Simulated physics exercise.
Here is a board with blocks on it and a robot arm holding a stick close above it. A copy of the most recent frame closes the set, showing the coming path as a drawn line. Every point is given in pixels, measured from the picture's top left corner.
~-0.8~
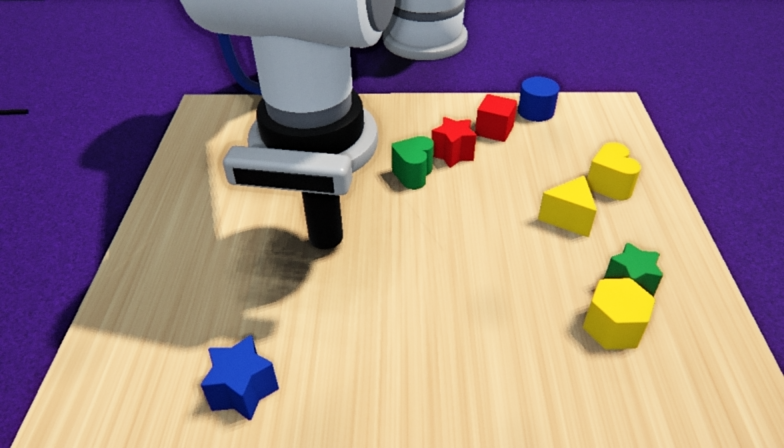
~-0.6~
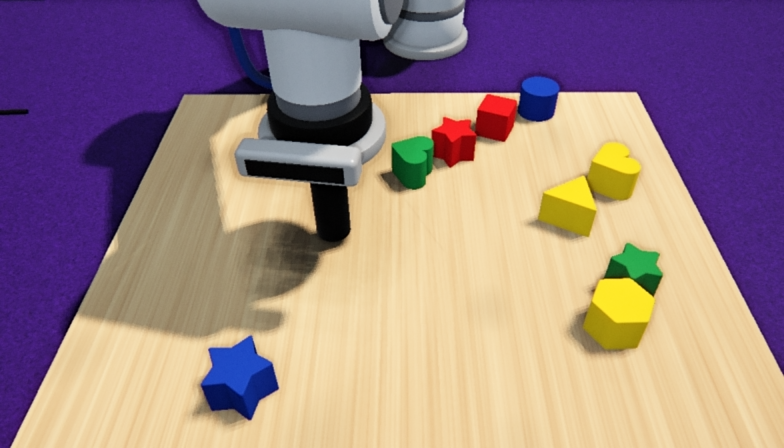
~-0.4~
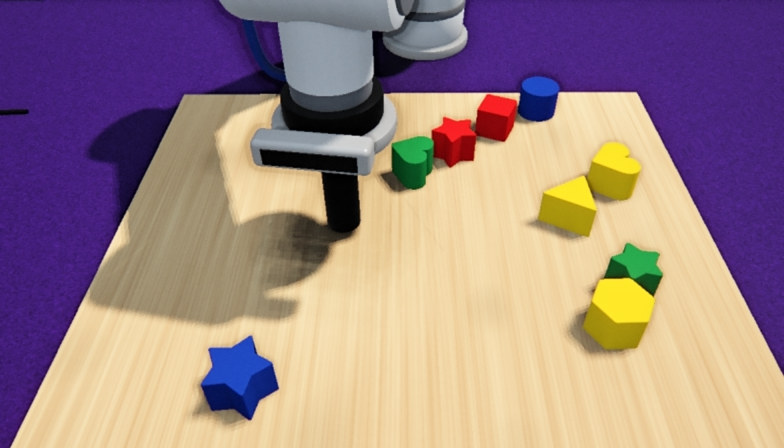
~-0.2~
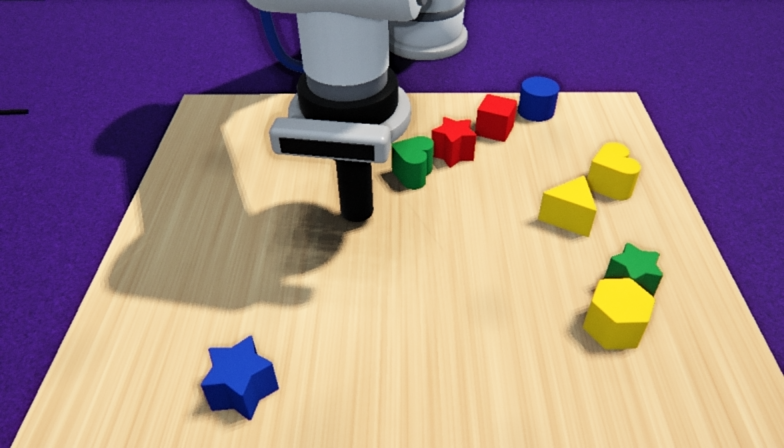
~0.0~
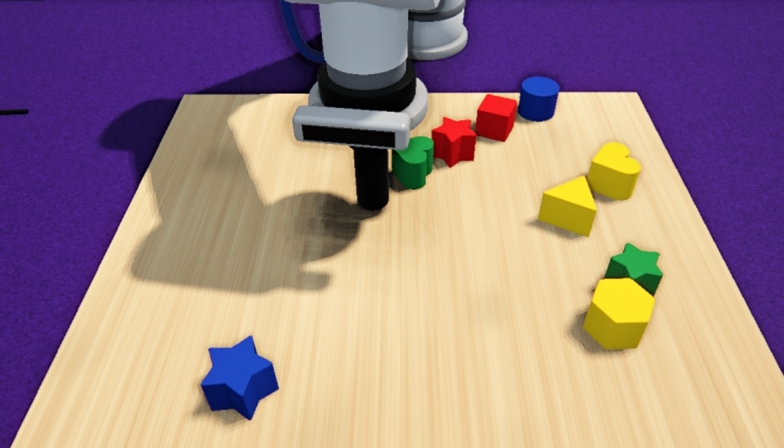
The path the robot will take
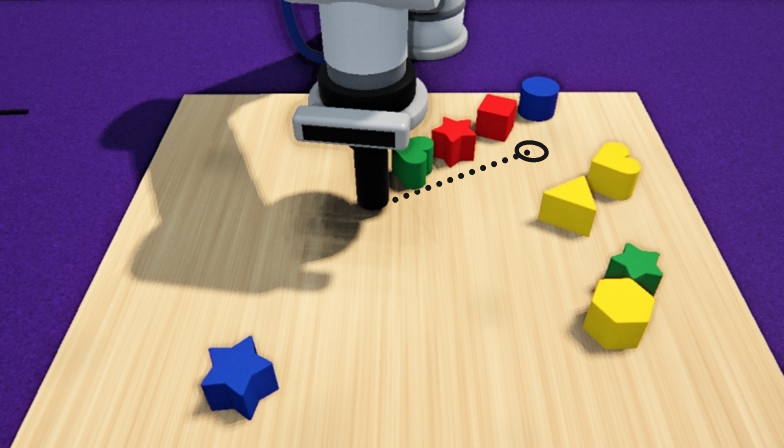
A robot arm moves its black stick right and back toward the green heart-shaped block.
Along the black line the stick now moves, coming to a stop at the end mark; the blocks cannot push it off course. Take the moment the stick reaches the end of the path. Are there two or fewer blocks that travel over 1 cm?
My answer is yes.
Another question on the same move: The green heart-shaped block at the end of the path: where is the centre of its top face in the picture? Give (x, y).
Most likely (426, 137).
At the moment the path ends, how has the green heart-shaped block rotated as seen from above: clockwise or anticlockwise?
Bird's-eye view: Counterclockwise.
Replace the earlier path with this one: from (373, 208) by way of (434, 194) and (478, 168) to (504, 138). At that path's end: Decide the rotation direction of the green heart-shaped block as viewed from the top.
My prediction: CCW.
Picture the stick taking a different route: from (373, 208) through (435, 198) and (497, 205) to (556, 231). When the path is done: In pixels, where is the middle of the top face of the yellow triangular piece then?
When the path ends, it will be at (597, 195).
Drawn move, in a line from (373, 208) to (532, 151).
What follows on the original path. One third of the way, stick at (430, 180); green heart-shaped block at (423, 139), turned 50° anticlockwise.
Two thirds of the way, stick at (484, 161); green heart-shaped block at (426, 137), turned 75° anticlockwise.
At the end, stick at (533, 144); green heart-shaped block at (426, 137), turned 75° anticlockwise; red star block still.
